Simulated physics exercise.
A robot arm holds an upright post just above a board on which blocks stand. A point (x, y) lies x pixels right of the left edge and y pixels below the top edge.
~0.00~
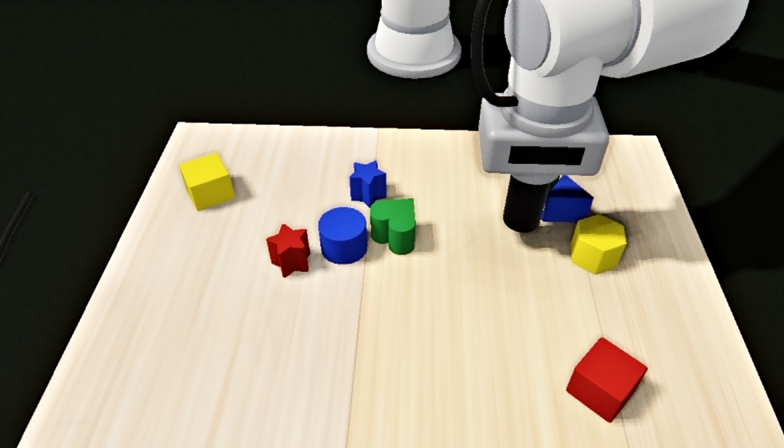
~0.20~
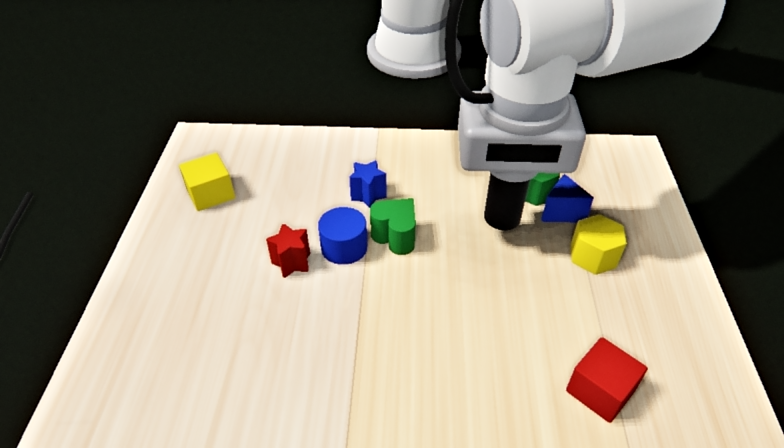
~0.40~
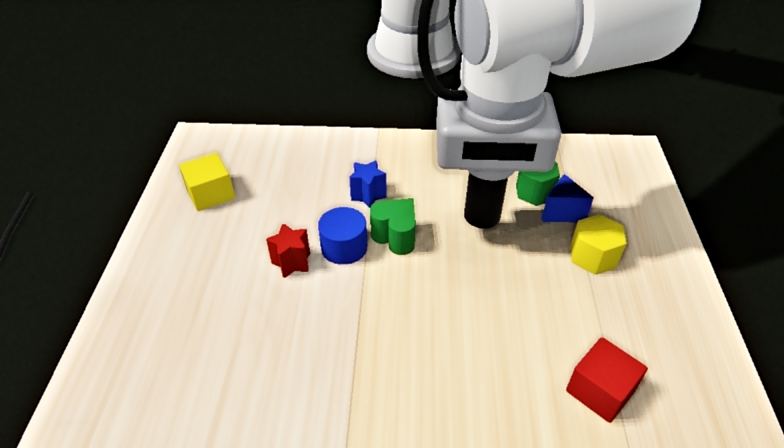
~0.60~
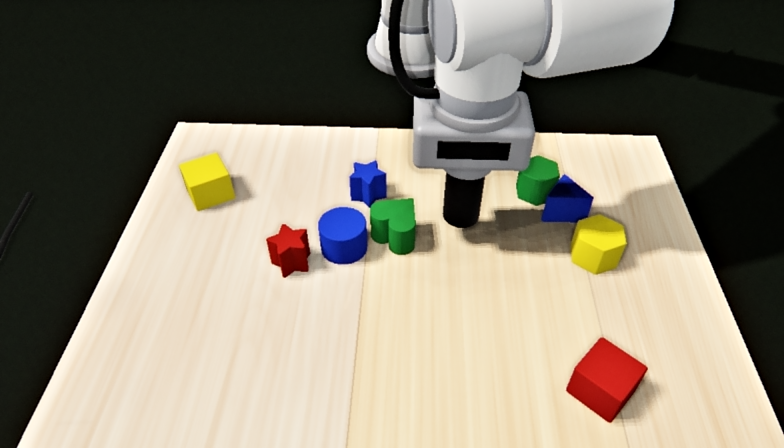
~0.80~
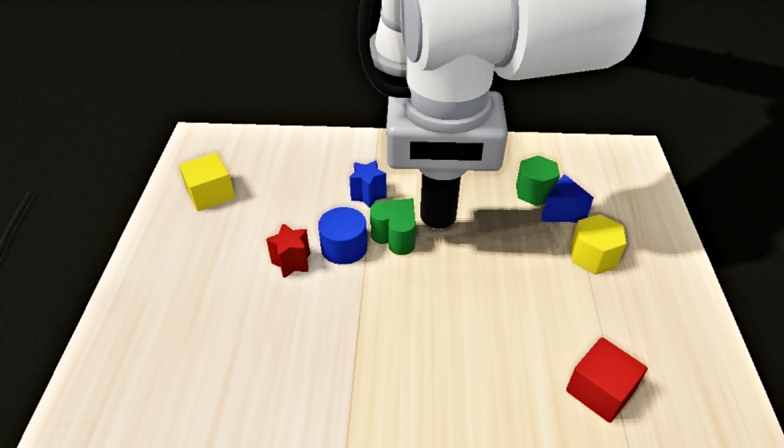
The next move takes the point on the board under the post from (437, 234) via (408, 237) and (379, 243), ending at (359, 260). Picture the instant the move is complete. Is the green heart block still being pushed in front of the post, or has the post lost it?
That block drops off.
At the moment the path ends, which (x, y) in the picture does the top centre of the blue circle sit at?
I think it will end close to (301, 224).
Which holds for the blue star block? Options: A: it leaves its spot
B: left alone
I choose B.
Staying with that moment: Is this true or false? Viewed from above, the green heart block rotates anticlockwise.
The statement is false.
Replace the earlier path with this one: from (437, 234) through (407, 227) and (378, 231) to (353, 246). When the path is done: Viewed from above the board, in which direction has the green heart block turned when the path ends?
From above, it turns clockwise.
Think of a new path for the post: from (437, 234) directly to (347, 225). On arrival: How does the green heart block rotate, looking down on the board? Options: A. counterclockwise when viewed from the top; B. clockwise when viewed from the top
Choice A: Counterclockwise when viewed from the top.
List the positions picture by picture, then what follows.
Post tip (521, 220); block tops, red star block (288, 238); blue circle (342, 222); blue star block (367, 170); green heart block (396, 213), in the first frame.
Post (502, 218); blocks unchanged, in the second frame.
Post (482, 216); blocks unchanged, in the third frame.
Post (461, 216); blocks unchanged, in the fourth frame.
Post (438, 216); red star block (288, 238); blue circle (342, 222); blue star block (367, 170); green heart block (396, 213), in the fifth frame.
What follows on the original path. Halfway along, post (391, 221); red star block (274, 244); blue circle (315, 224); green heart block (353, 210), turned 25° clockwise.
At the end, post (358, 242); red star block (264, 248); blue circle (301, 224); blue star block in place; green heart block (338, 206), turned 20° clockwise.
